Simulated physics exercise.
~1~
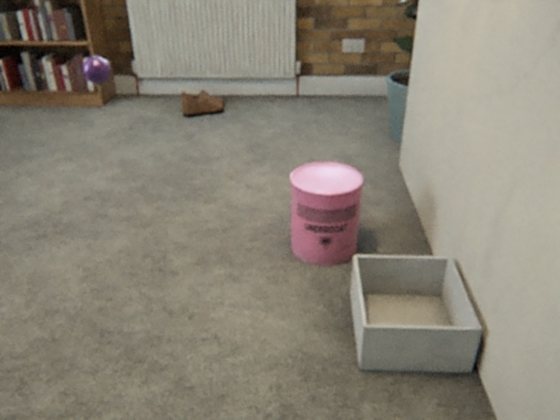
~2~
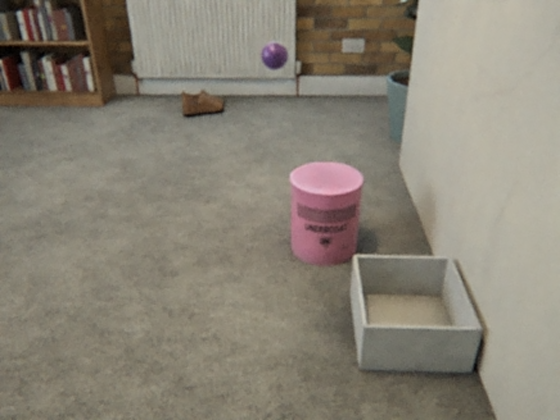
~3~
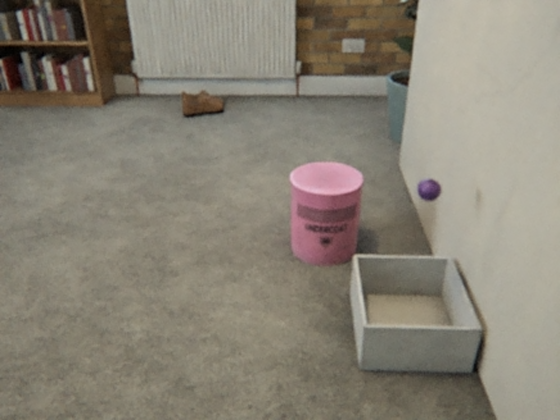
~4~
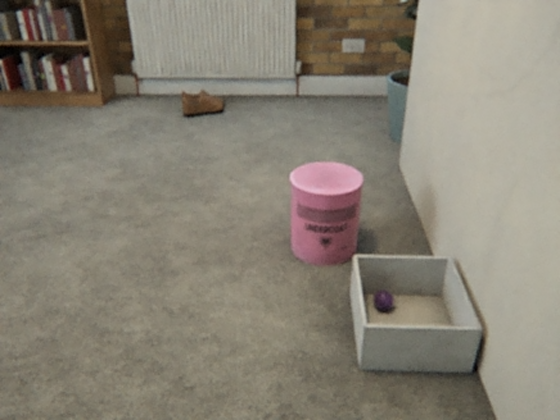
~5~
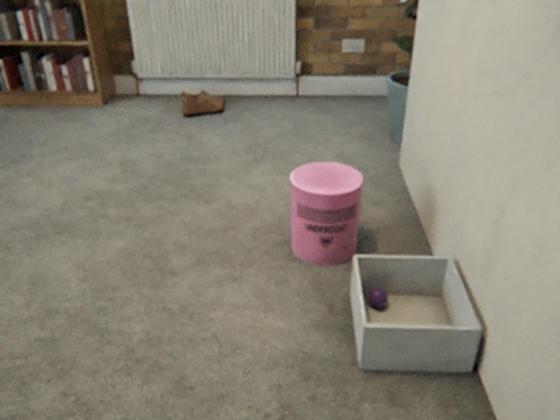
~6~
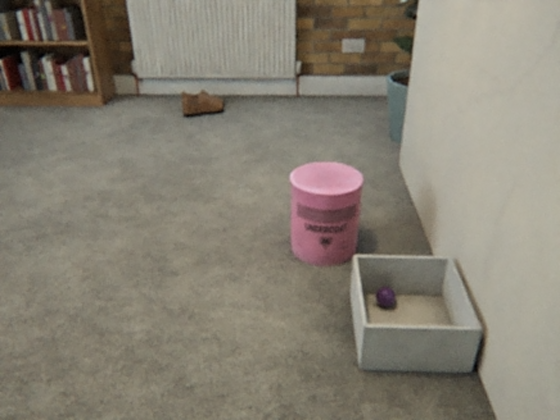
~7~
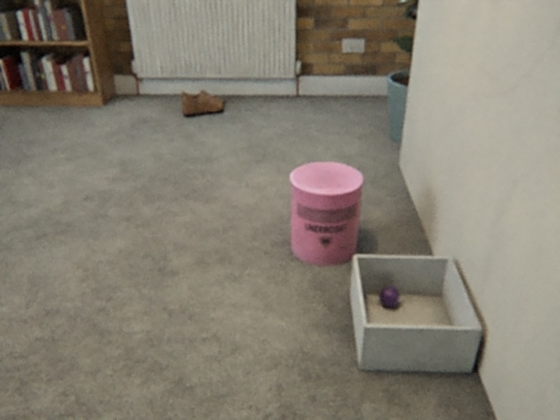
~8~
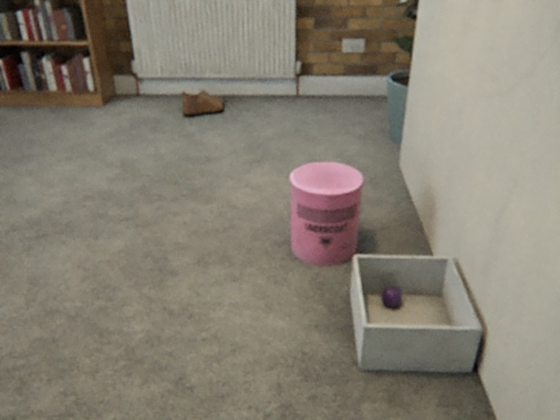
In a carpeted room, a purple onion flies right past a pink pail and lands inside an open box.
